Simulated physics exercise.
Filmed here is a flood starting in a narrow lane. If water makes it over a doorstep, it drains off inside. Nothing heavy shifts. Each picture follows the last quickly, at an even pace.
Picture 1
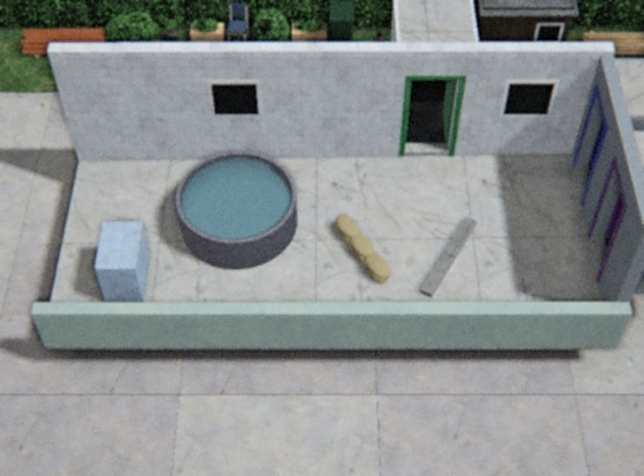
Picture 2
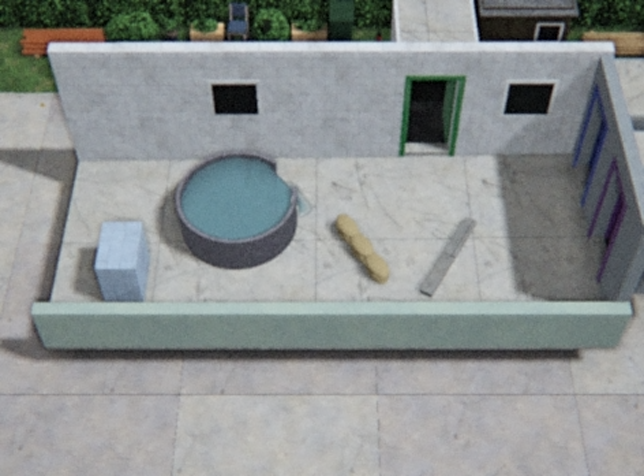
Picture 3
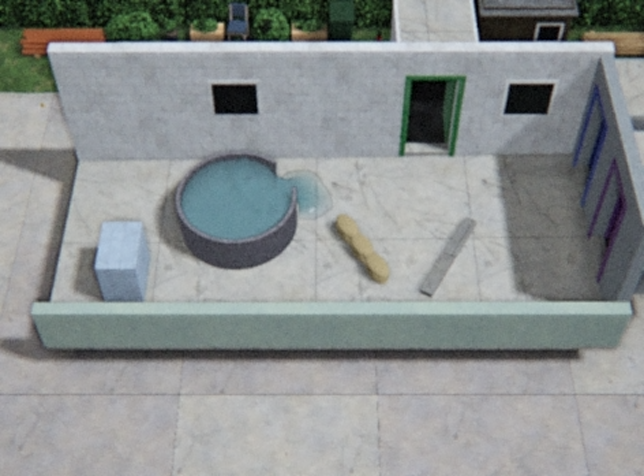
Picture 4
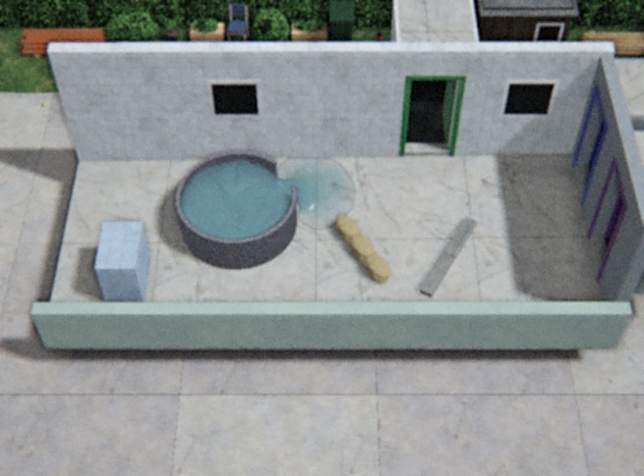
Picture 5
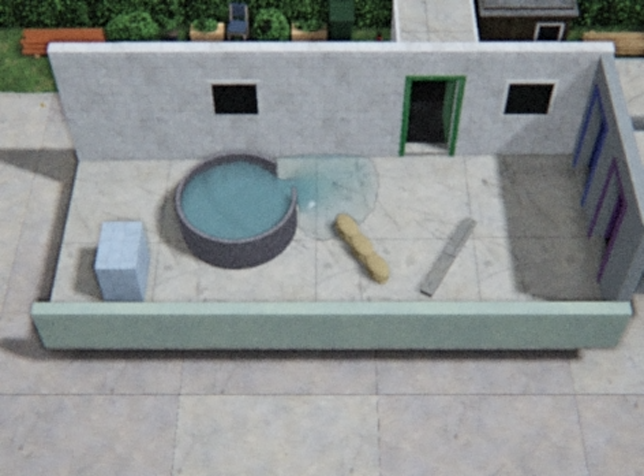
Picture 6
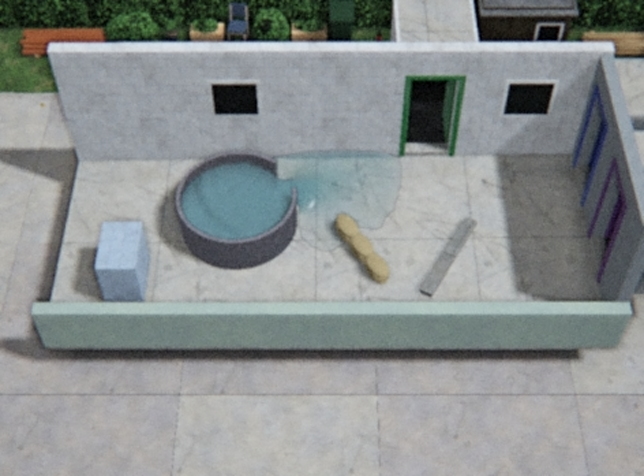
In a walled lane, water pours from a gap in a round pool and spreads right.
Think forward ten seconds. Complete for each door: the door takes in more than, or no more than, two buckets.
Completed: The blue door takes in more than two buckets; the green door takes in no more than two buckets; the purple door takes in no more than two buckets.
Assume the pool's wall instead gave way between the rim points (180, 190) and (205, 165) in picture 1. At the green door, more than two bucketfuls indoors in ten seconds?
Here the green door remains short.
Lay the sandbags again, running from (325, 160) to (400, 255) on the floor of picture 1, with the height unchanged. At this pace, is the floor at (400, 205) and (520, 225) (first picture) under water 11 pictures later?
The first point would be inundated and the second still bare.
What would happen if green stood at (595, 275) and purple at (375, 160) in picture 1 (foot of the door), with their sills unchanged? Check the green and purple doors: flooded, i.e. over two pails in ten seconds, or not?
First the green door, which stays on the safe side, then the purple door, which crosses the line.
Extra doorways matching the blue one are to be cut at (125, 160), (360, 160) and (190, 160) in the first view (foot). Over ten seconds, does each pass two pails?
Going door by door: The first remains below the limit, the second runs past the limit, the third remains below the limit.
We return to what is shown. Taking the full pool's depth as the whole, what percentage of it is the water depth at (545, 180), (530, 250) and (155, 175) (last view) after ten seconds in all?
In order: 6, 12, 2 %.
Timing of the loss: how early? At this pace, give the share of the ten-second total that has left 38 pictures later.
It should be close to 70 percent by then.
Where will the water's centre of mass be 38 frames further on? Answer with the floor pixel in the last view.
Estimate: (379, 224).
A moment on, water covers 20 % of the floor; the blue door not reached, the green door wet at the sill, nothing in, the purple door not reached.
Next, water covers 30 % of the floor; the blue door wet at the sill, nothing in, the green door wet at the sill, nothing in, the purple door not reached.
Then, water covers 45 % of the floor; the blue door far over two buckets in, the green door wet at the sill, nothing in, the purple door wet at the sill, nothing in.
Later, water covers 60 % of the floor; the blue door far over two buckets in, the green door under two buckets in, the purple door under two buckets in.
In the end, water covers 80 % of the floor; the blue door far over two buckets in, the green door under two buckets in, the purple door under two buckets in.
